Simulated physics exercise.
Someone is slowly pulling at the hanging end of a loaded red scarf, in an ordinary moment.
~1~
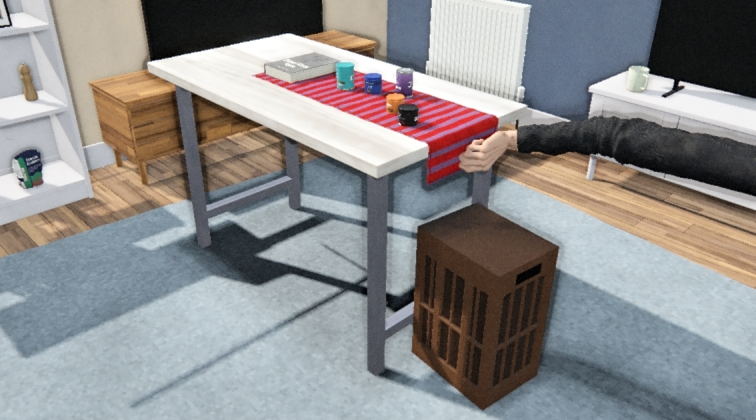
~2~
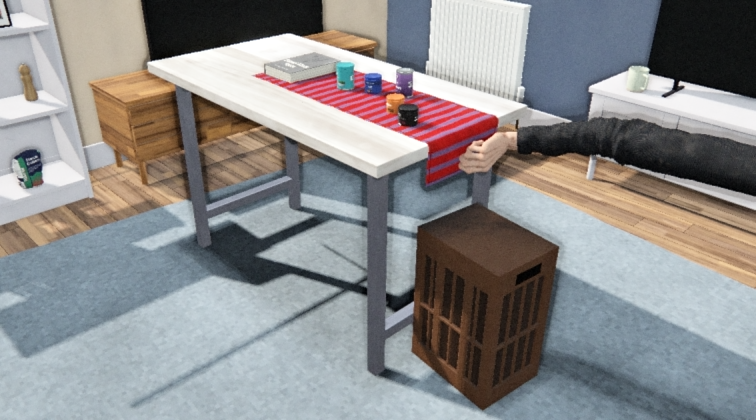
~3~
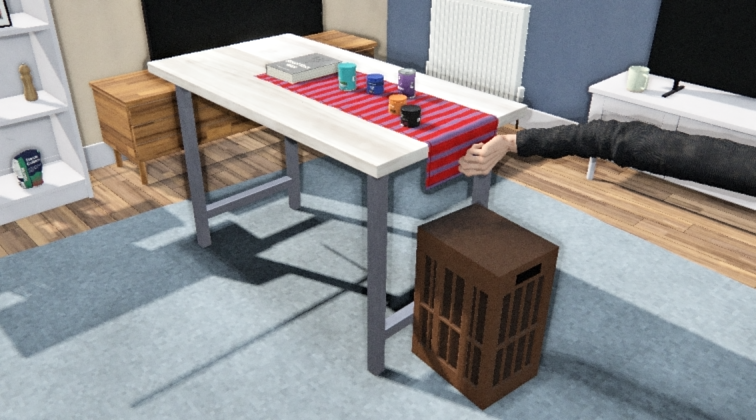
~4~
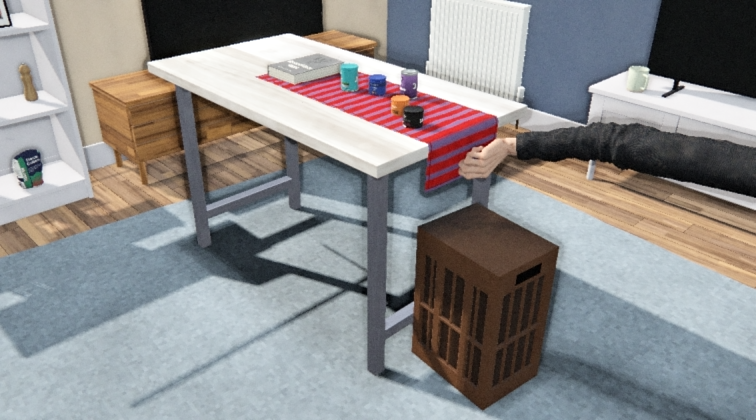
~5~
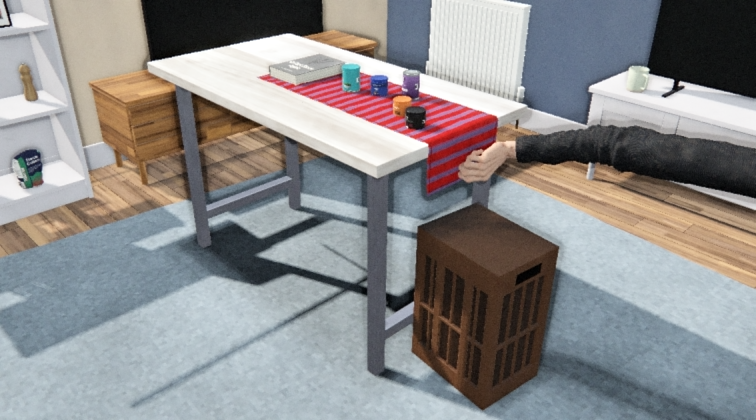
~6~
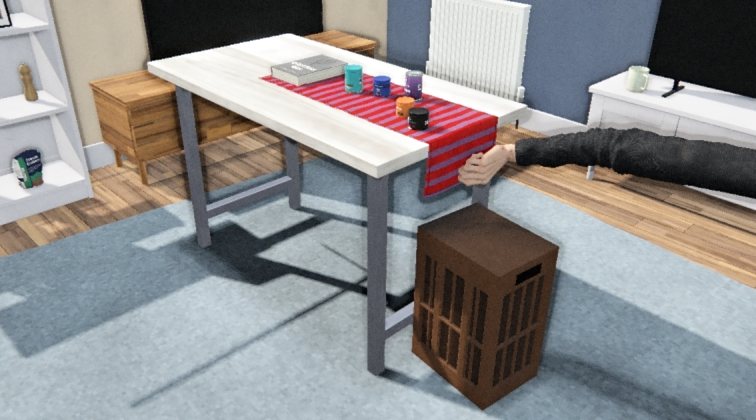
The clip shows a hand slowly pulling the hanging end of a red striped cloth on a white table above a brown crate, as the cloth, a book and five small colourful containers shift slightly toward the hand.
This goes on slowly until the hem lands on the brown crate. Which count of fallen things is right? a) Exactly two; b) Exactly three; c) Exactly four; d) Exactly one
Answer: D.
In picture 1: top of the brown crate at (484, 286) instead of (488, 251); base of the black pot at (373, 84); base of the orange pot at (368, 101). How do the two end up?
As for the black pot, it stays in place; as for the orange pot, it stays in place.
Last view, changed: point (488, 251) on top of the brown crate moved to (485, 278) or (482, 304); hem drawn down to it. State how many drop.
2 and 3.
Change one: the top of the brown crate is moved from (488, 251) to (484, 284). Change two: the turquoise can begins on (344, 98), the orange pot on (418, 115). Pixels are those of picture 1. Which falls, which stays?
Turquoise can: Still up. Orange pot: Off.
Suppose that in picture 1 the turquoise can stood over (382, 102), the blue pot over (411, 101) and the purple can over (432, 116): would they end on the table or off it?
Each in turn: The turquoise can stays aloft, the blue pot stays aloft, the purple can goes down.
Soon after, hem near (460, 199); all still up.
Then, hem on the crate; all still up.
At rest, hem on the crate; black pot gone. The answer is one.
